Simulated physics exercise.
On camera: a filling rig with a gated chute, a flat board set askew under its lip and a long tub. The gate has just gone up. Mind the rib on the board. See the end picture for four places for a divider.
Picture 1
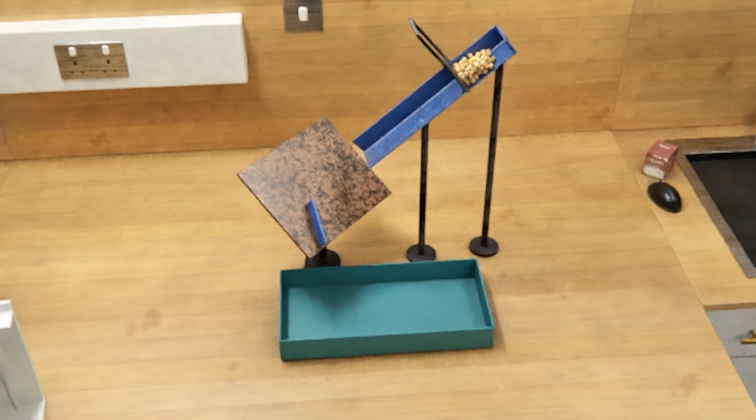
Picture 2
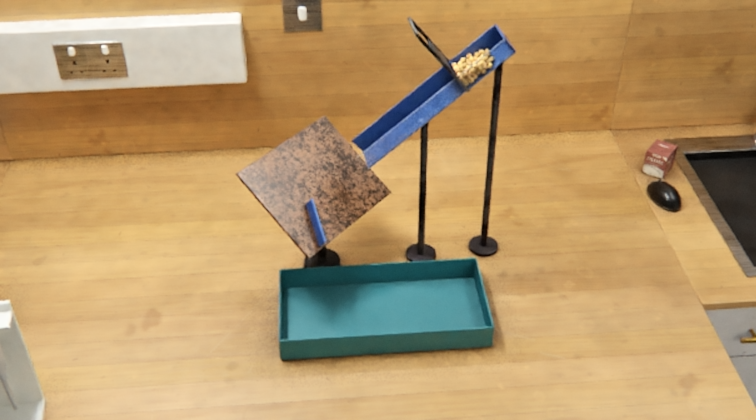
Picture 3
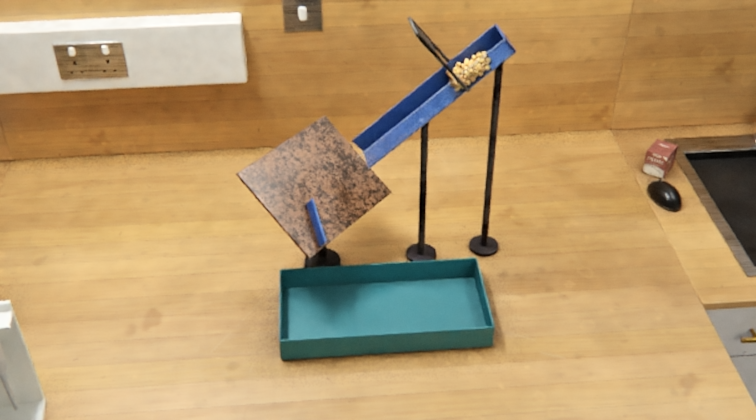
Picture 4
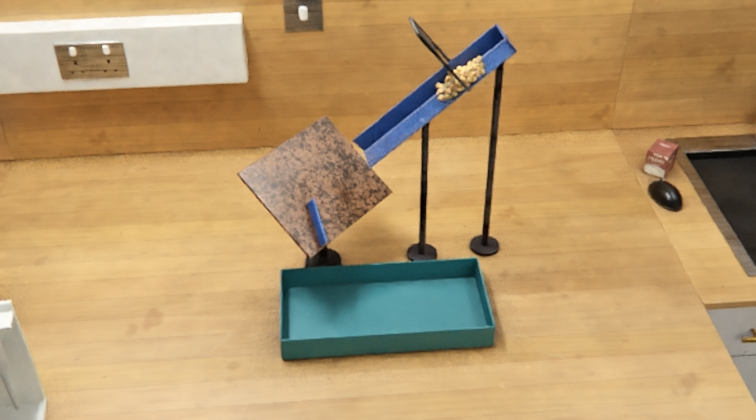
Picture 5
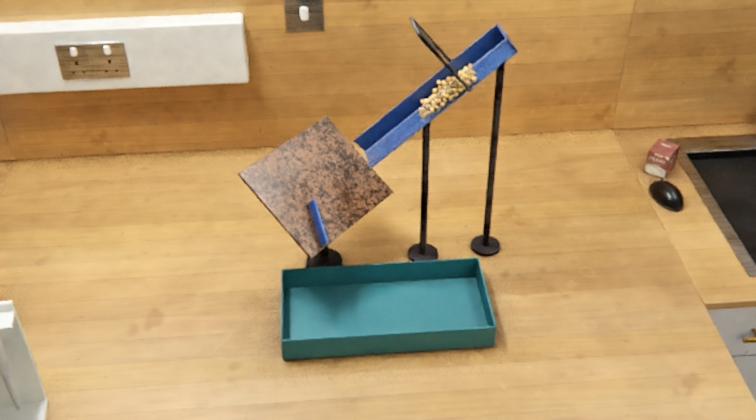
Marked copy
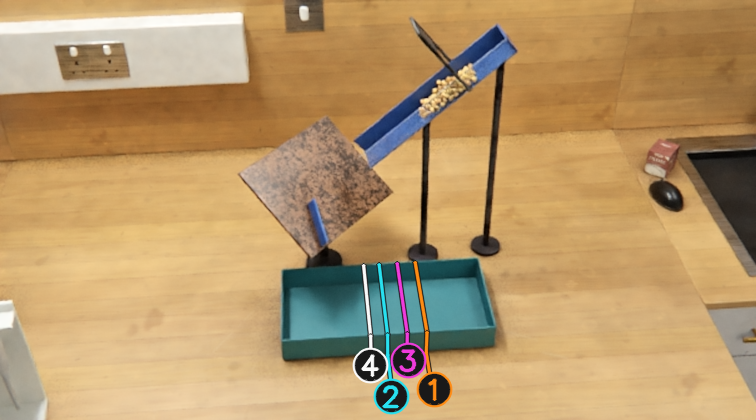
Dried chickpeas slide down and left along a sloping blue chute after its gate lifts.
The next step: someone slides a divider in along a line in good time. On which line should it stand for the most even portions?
Use line 4.
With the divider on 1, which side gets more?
More lands on the left.
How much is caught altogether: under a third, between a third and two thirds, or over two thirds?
It is over two thirds.
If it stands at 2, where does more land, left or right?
More lands on the left.
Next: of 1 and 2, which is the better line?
Here it is line 2.
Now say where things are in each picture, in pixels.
In the first picture, load behind the gate at (472, 71), dried chickpeas; lip of the chute at (367, 160), sloping fairly steeply.
In the second picture, middle of the board at (317, 183), tilted fairly steeply; middle of its low edge at (353, 224); of its high edge at (283, 143).
In the third picture, front corners of the tub at (280, 340) and (494, 327), empty; front of the load at (453, 84).
In the fourth picture, middle of the load at (458, 77); its front at (440, 98), about a quarter of the way to the lip; rib from (313, 199) to (327, 241).
In the fifth picture, middle of the load at (446, 89); its front at (421, 114), about half of the way to the lip.
On the marked copy, line 1 crosses the front rim at (426, 331); line 2 crosses the front rim at (387, 334); line 3 crosses the front rim at (407, 332); line 4 crosses the front rim at (370, 335).
Choosing 1, of what is caught, nearly all on the left of the divider, a stray few on the right.
Choosing 2, of what is caught, most on the left of the divider, a small part on the right.
Choosing 3, of what is caught, nearly all on the left of the divider, a stray few on the right.
Choosing 4, of what is caught, about two thirds on the left of the divider, about a third on the right.
